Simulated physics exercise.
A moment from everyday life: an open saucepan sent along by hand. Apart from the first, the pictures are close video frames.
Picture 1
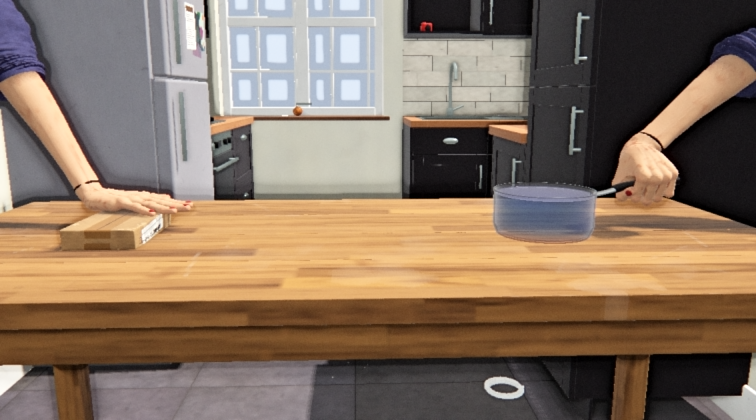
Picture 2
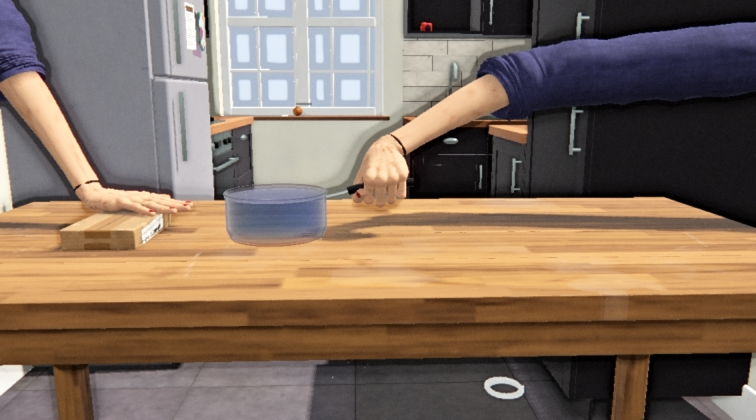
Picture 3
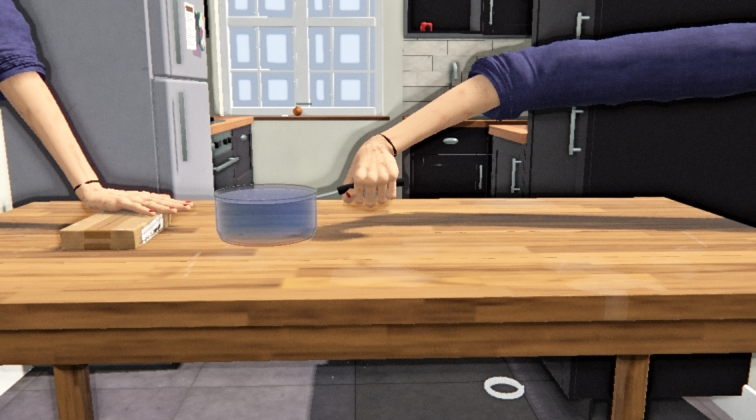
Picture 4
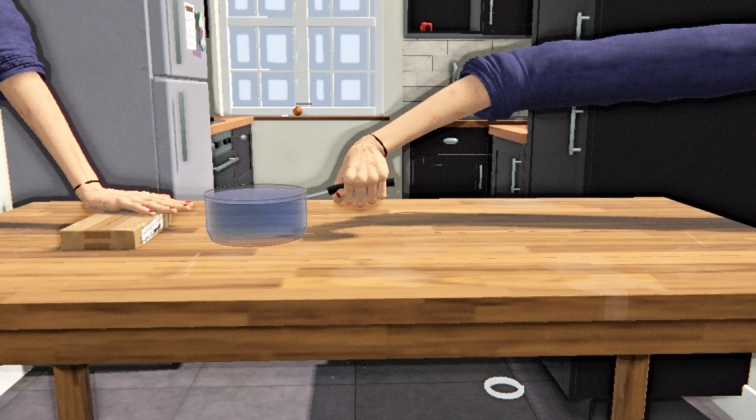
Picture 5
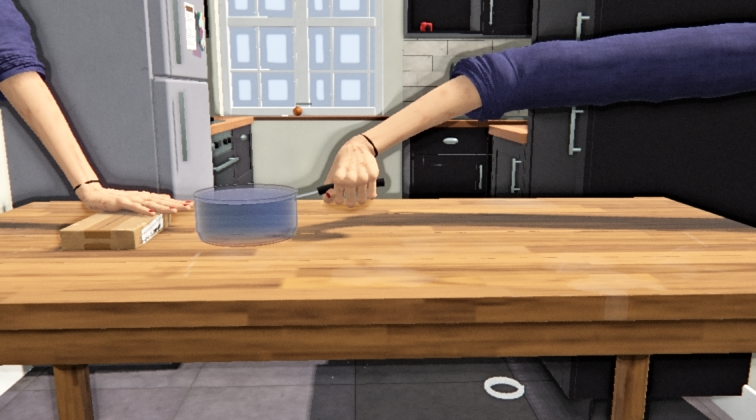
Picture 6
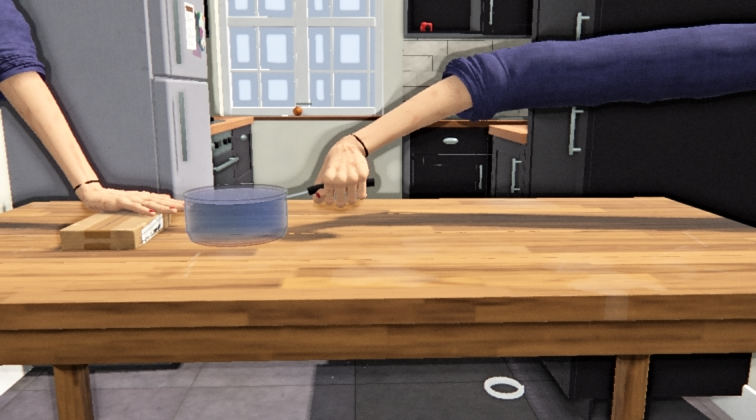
A hand sliding a nearly full, open saucepan leftward across a wooden table while another hand rests on a small box.
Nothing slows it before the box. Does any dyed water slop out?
Sloshes out.
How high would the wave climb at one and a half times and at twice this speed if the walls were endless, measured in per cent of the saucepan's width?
Near 20 and 25 in a hundred.
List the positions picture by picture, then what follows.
The first picture shows at rest; saucepan (543, 210) nearly full; box (121, 227).
The second picture shows under way; saucepan nearly full, surface at (276, 196).
The third picture shows on by 10 px; saucepan (267, 212) nearly full.
The fourth picture shows on by 10 px; saucepan nearly full, surface at (256, 196).
The fifth picture shows on by 10 px; saucepan (247, 213) nearly full.
The sixth picture shows on by 10 px; saucepan nearly full, surface at (236, 196); box (121, 227).
Shortly, the saucepan meets the box.
Then, the dyed water surges up the wall; it has lost some.
At the finish, the saucepan stands at the box; it has lost some.
